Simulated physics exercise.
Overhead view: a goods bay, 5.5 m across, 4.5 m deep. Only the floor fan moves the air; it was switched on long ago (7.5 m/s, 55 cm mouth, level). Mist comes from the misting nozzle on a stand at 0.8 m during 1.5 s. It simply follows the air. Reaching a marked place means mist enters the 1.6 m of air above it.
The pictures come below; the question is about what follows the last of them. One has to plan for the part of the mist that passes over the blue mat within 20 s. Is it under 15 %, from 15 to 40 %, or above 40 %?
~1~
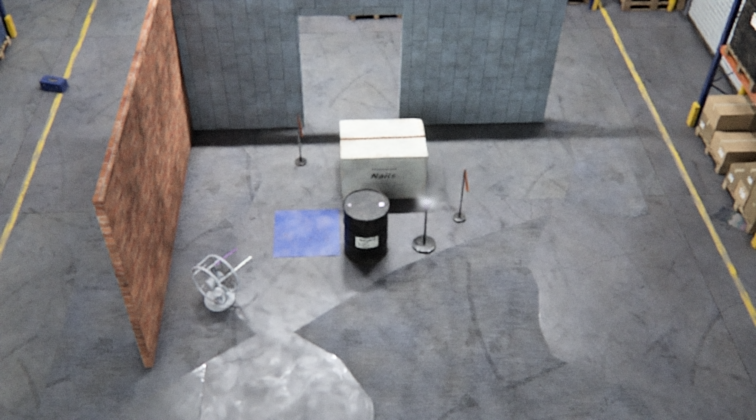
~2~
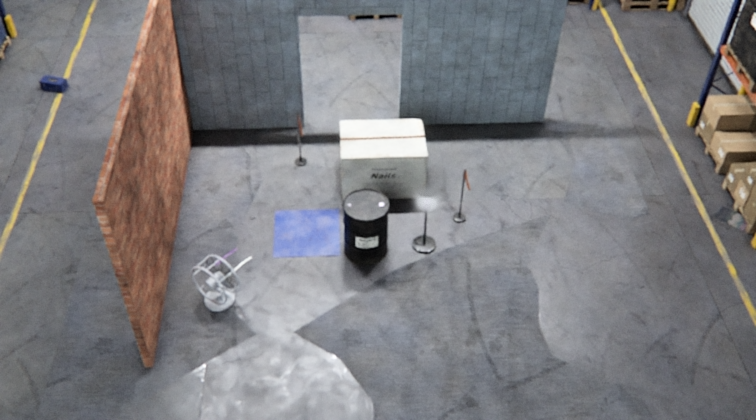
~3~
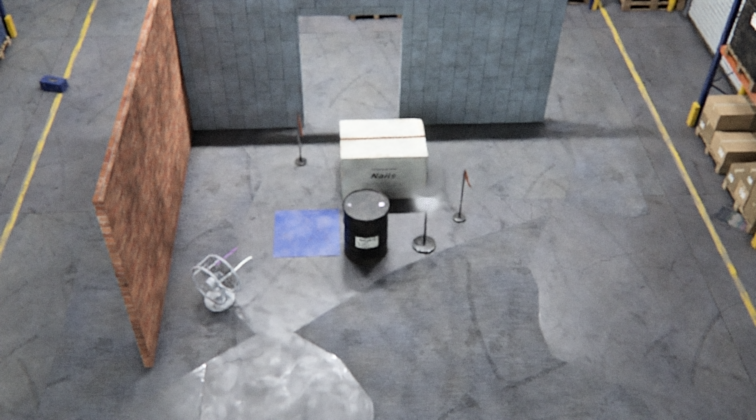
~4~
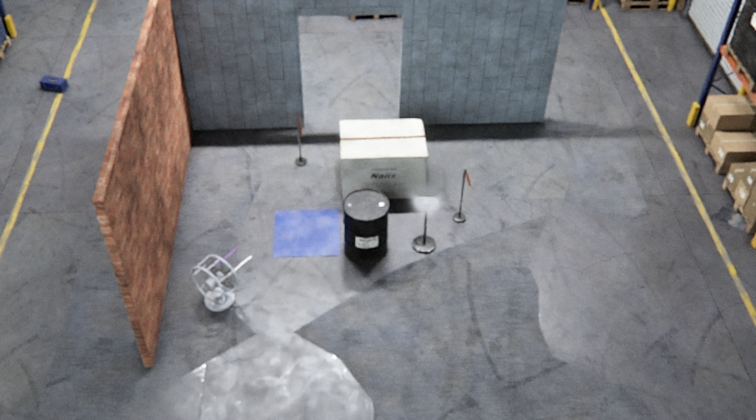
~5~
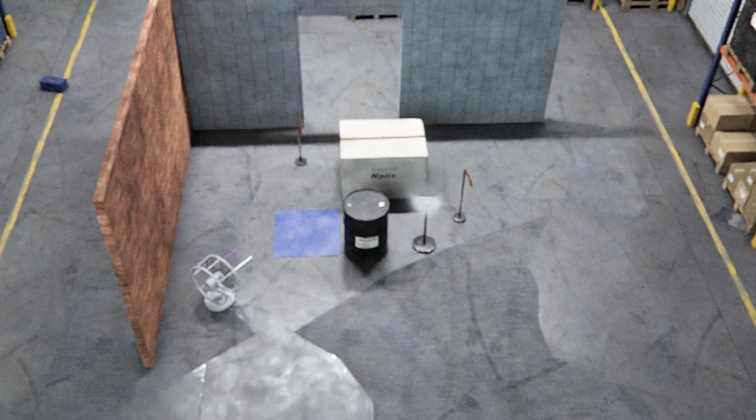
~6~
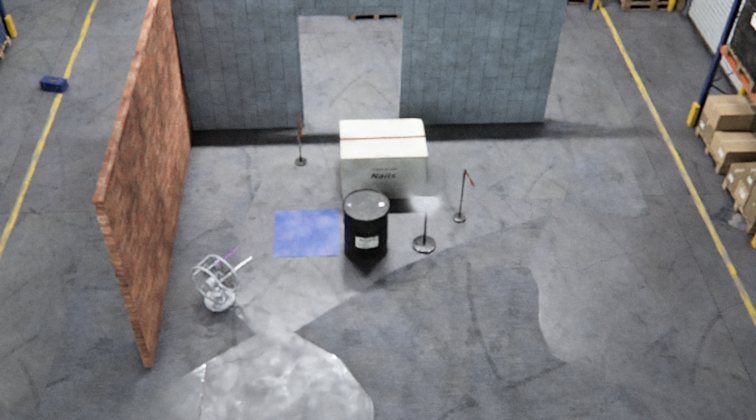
Blue mat: Not even 15 %.
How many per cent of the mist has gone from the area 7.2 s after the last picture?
Estimated value: Around 100 per cent.
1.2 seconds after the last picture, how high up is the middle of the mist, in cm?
Middle height: Approx. 70 cm.
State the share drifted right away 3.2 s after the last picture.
Around 15 percent, I'd say.
Then, 1.2 s after the last picture, 0 % is gone from the area; 0 % has passed over the blue mat, and the middle of the rest is near (421, 193).
Then, 3.2 s after the last picture, 14 % is gone from the area; 0 % has passed over the blue mat, and the middle of the rest is near (534, 153).
Then, 7.2 s after the last picture, 97 % is gone from the area; 0 % has passed over the blue mat.
Then, 19.2 s after the last picture, 100 % is gone from the area; 0 % has passed over the blue mat.
